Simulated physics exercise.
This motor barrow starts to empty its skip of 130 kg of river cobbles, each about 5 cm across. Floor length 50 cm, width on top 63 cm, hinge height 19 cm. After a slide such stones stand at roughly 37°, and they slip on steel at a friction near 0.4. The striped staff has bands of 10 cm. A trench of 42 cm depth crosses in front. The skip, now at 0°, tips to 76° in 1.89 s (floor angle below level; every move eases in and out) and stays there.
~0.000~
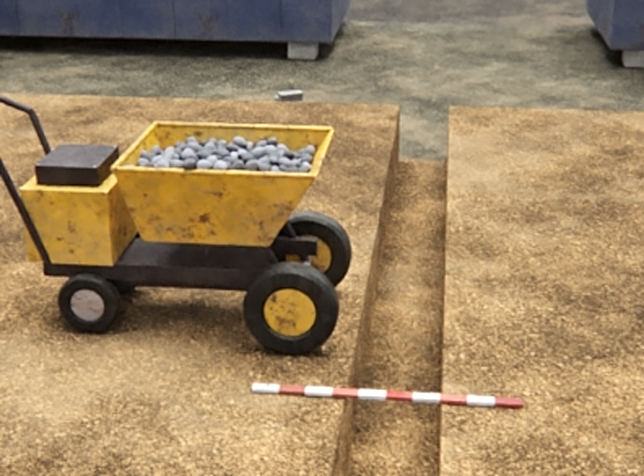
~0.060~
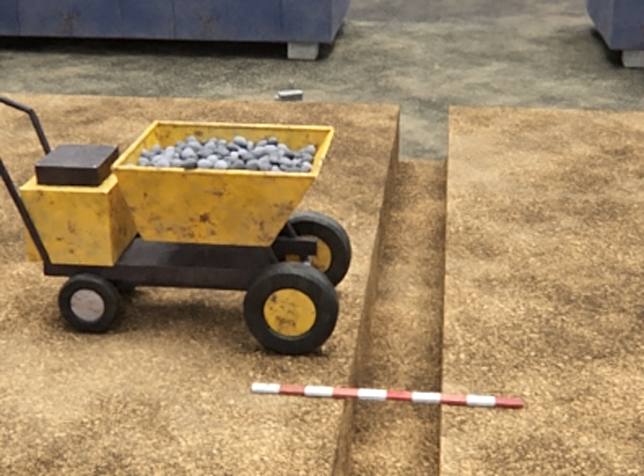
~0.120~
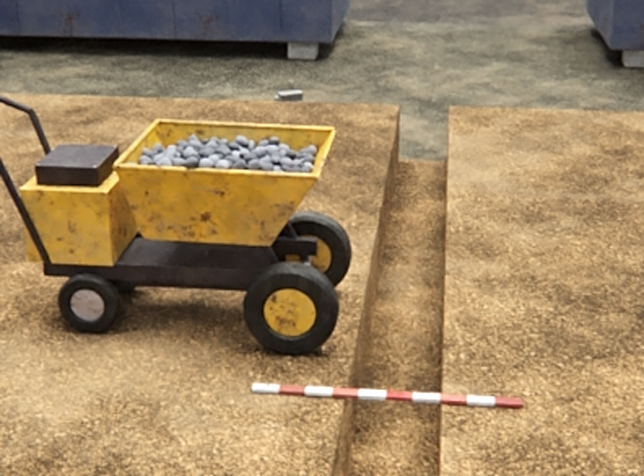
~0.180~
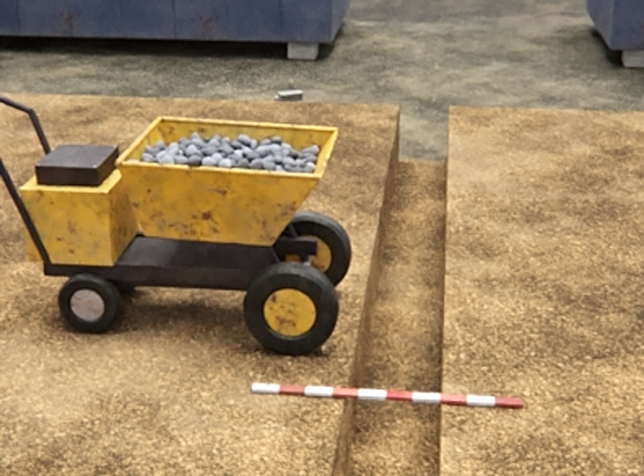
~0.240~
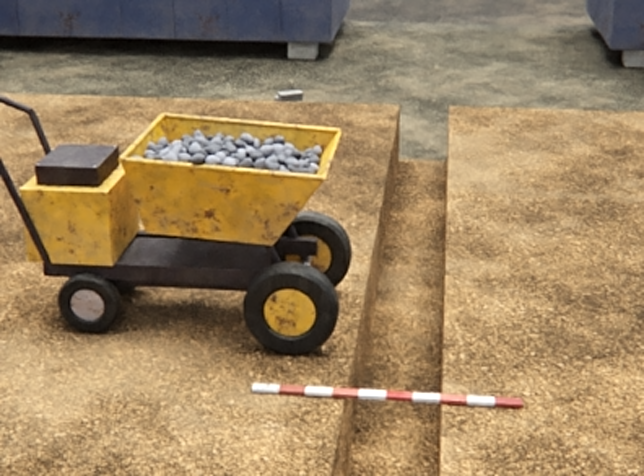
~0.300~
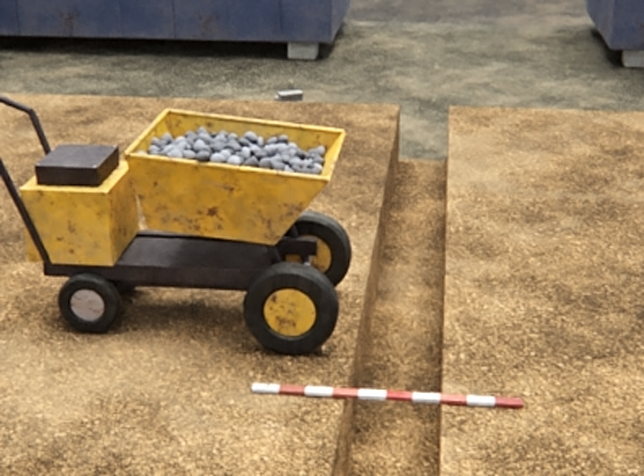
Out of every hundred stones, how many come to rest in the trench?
Roughly 28 per cent ends in the trench.
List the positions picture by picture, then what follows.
The skip is at 0°, its lip at (314, 177); the top of the load is at (222, 151), in the first frame.
The skip is at 0°, its lip at (315, 177); the top of the load is at (223, 151); the stones move at 0.1 m/s on average, in the second frame.
Lip at (317, 177), floor tilted 1°, highest stones at (215, 149); the stones move at 0.1 m/s on average, in the third frame.
The skip is at 2°, its lip at (320, 178); the top of the load is at (215, 148); the stones move at 0.2 m/s on average, in the fourth frame.
Lip at (323, 179), floor tilted 3°, highest stones at (218, 147); the stones move at 0.3 m/s on average, in the fifth frame.
The skip is at 5°, its lip at (328, 180); the top of the load is at (199, 144); the stones move at 0.3 m/s on average, in the sixth frame.
After 1.4 s the floor is at 64°; 97 % in the skip, 1 % in the trench, 2 % past the trench; the foremost stones are at (472, 291).
After 2.0 s the floor is at 76°; 47 % in the skip, 1 % in the trench, 52 % past the trench; the foremost stones are at (638, 348).
After 2.3 s the floor is at 76°; 23 % in the skip, 4 % in the trench, 72 % past the trench; the foremost stones are past the picture's edge.
After 4.3 s the floor is at 76°; 0 % in the skip, 28 % in the trench, 72 % past the trench; the foremost stones are past the picture's edge.
